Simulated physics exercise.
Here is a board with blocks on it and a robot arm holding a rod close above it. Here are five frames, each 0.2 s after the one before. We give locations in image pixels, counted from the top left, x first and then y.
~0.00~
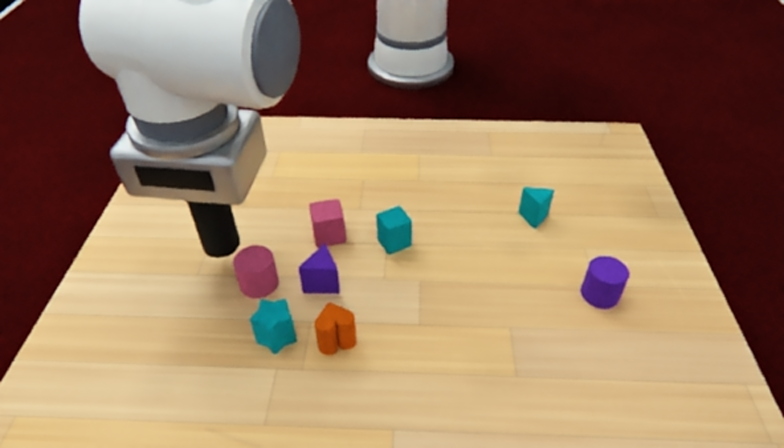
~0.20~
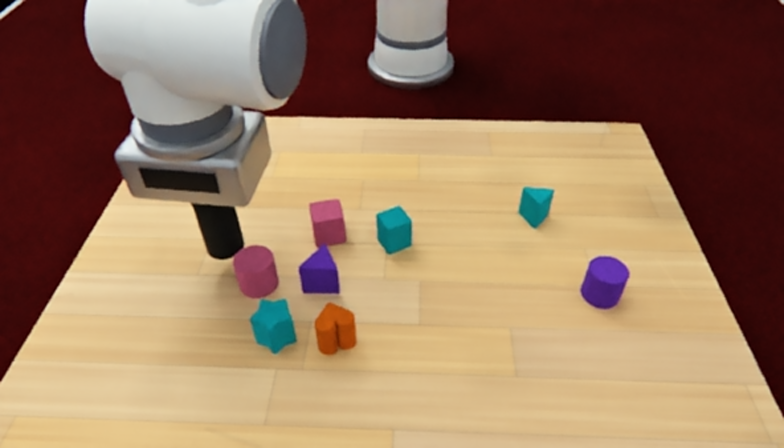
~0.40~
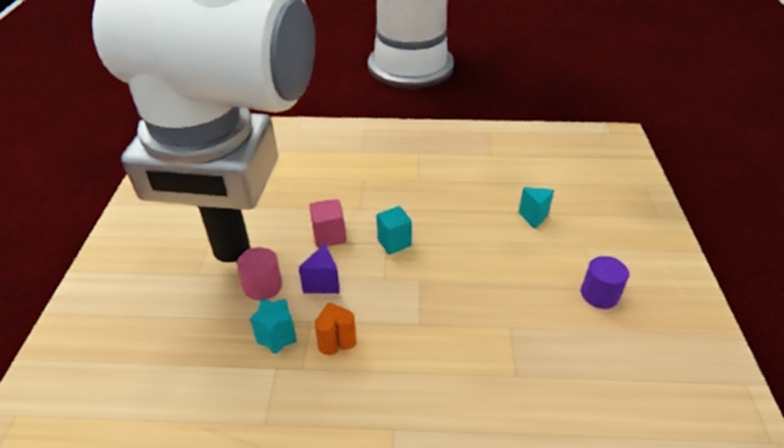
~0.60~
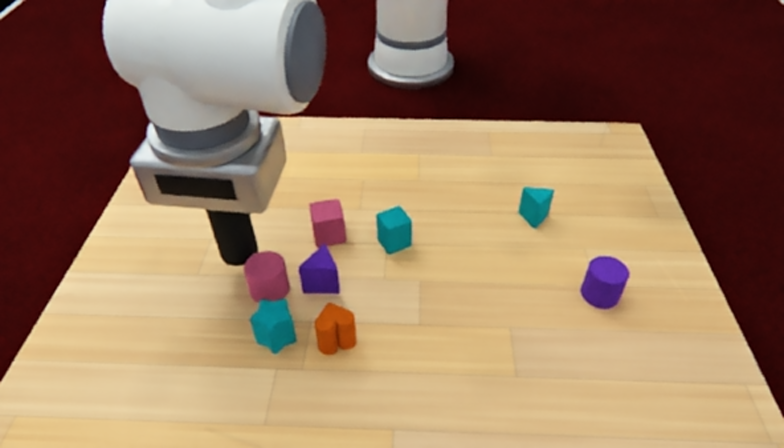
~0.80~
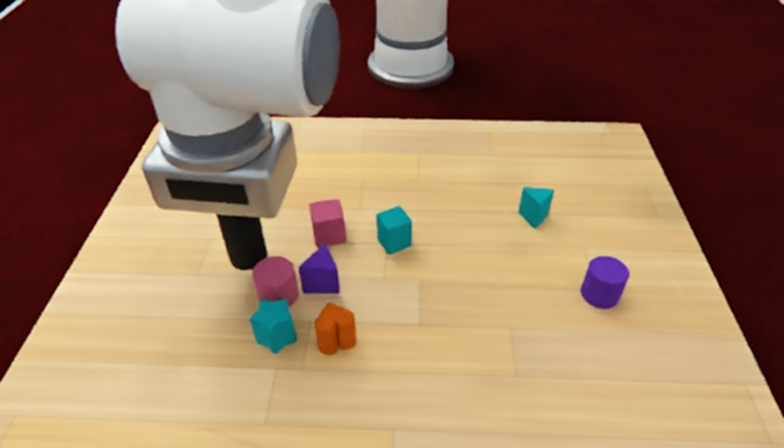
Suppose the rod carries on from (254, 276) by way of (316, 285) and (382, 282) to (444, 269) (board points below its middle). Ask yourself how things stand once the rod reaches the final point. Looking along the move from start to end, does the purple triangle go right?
Yes.
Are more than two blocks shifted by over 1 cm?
Going by the path, no.
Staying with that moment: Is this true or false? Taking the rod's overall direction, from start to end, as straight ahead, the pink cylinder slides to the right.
That is true.
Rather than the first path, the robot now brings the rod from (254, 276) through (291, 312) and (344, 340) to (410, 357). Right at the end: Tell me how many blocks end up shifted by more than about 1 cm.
I reckon the push displaces three or more of the blocks by more than 1 cm.
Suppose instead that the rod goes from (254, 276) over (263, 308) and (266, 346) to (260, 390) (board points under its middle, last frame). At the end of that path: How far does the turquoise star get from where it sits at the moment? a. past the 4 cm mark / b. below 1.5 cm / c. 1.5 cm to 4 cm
My pick is a.
What follows on the original path. One third of the way, rod (314, 266); pink cylinder (311, 291); purple triangle (344, 265), turned 30° anticlockwise.
Two thirds of the way, rod (383, 264); pink cylinder (312, 291); purple triangle (409, 270).
At the end, rod (445, 250); pink cylinder (312, 291); purple triangle (429, 273), turned 40° clockwise; turquoise square piece still.
